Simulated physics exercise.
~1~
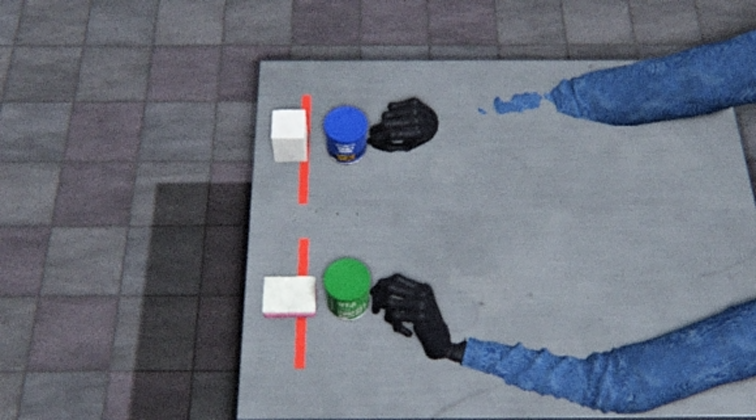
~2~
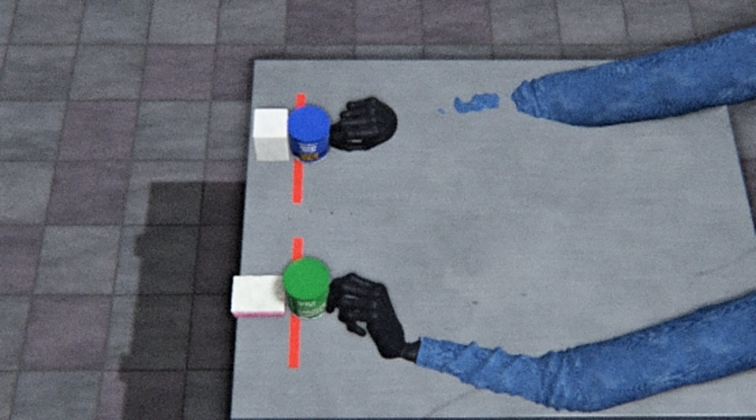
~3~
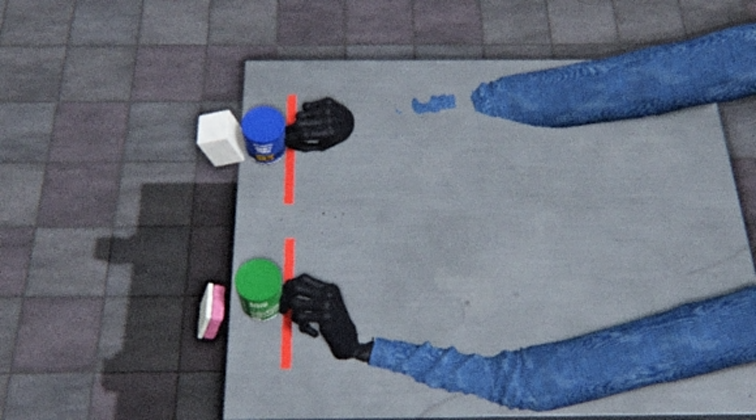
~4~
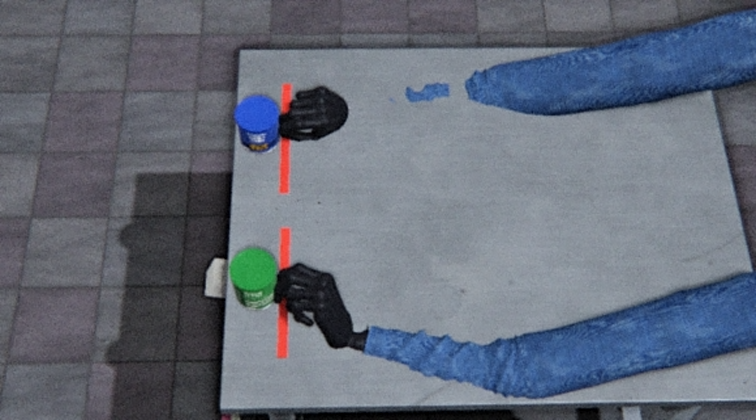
Two black-gloved hands in blue sleeves reach in from the right across a gray tabletop, seen from above over a tiled floor. The far hand rests behind a blue pot facing a white block, and the near hand is behind a green tin facing a white and pink sponge, with a red tape strip at each pair. Both hands push left together, sliding the containers and the items ahead toward the table's left edge. The block tilts over the edge while the sponge tips and drops. Both go over the edge, while the pot and tin stay on the table just past the tape.
